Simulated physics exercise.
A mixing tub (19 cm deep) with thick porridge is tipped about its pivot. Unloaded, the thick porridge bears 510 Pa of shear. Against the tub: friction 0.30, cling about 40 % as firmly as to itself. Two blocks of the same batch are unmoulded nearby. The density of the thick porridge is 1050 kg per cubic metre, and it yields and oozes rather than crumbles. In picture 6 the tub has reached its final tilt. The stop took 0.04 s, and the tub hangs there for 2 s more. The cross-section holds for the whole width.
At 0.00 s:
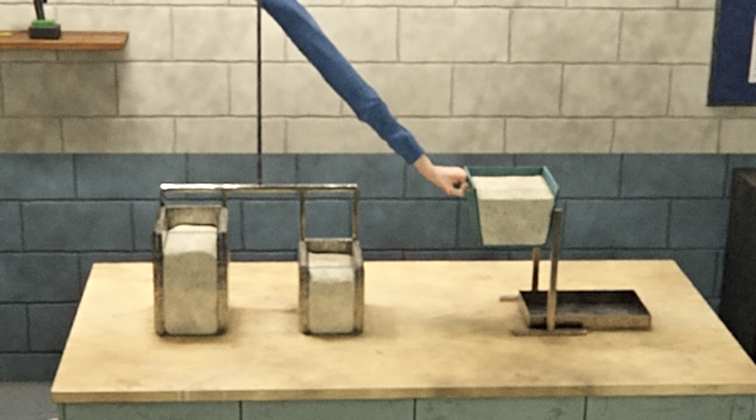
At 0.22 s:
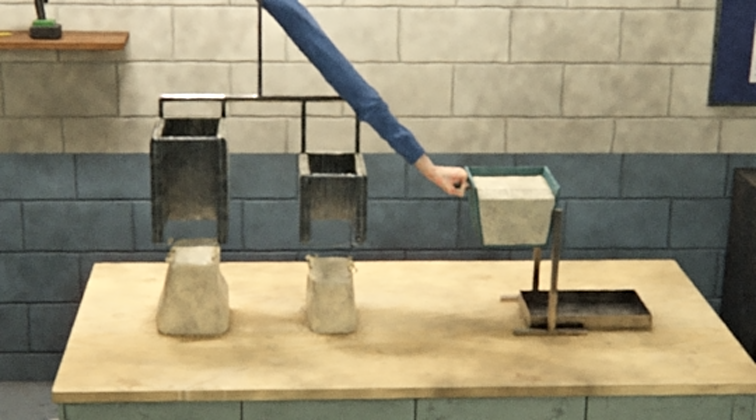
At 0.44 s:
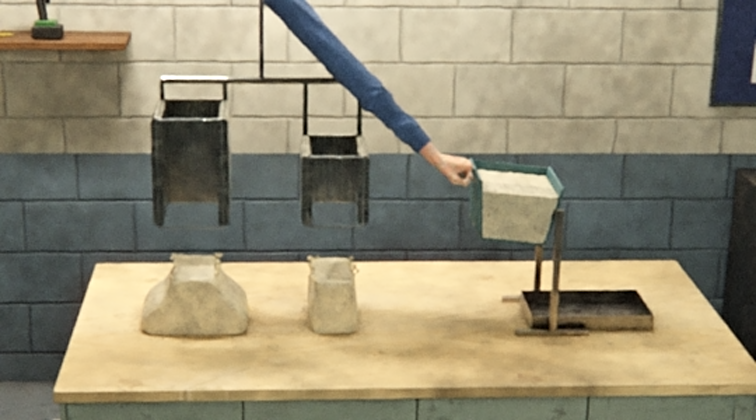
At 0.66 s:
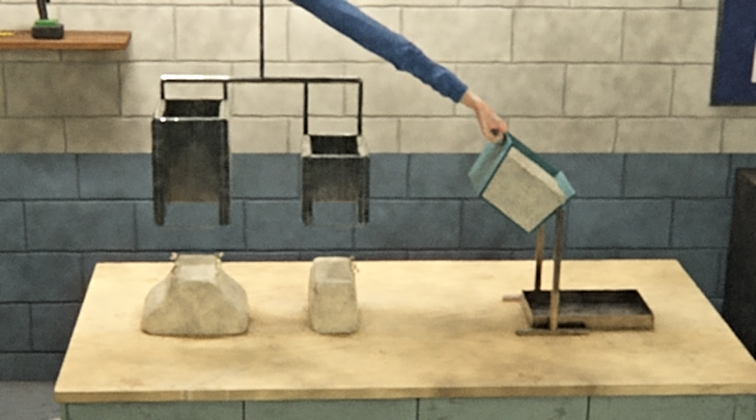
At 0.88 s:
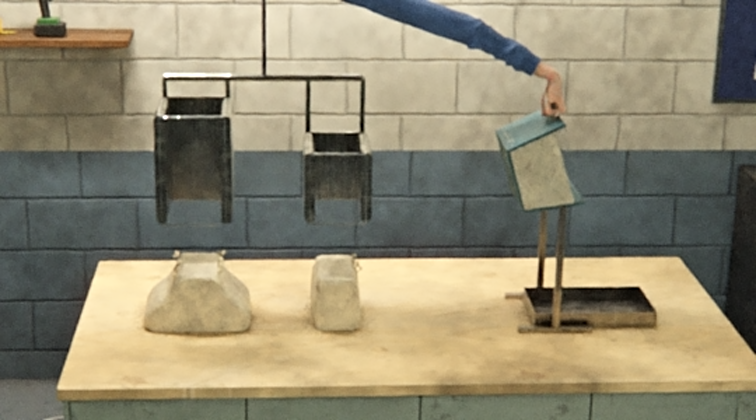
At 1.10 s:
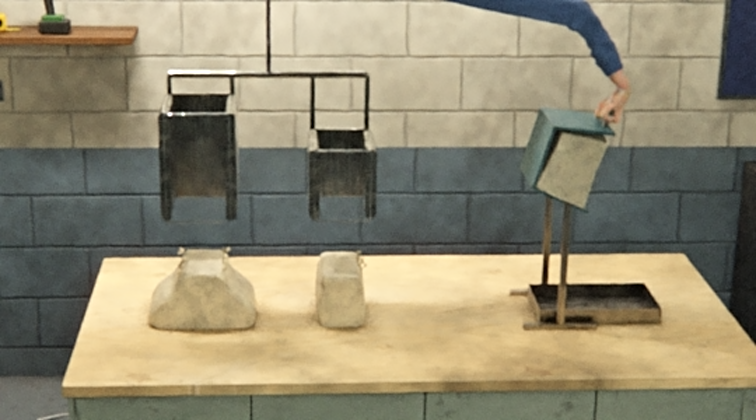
Metal moulds lift off two pale blocks, which slump unevenly, before a hand tilts a filled tub rightward.
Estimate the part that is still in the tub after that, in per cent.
Close to 0 per cent.
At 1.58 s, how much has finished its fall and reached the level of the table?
About 100 %.
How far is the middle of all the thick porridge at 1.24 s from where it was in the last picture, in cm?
Some 10 cm.
After 1.24 s, the tub is at 106 degrees and holds 57 %.
After 1.41 s, the tub is at 106 degrees and holds 0 %.
After 1.58 s, the tub is at 106 degrees and holds 0 %.
After 1.75 s, the tub is at 106 degrees and holds 0 %.
After 3.10 s, at the end, the tub is at 106 degrees and holds 0 %.
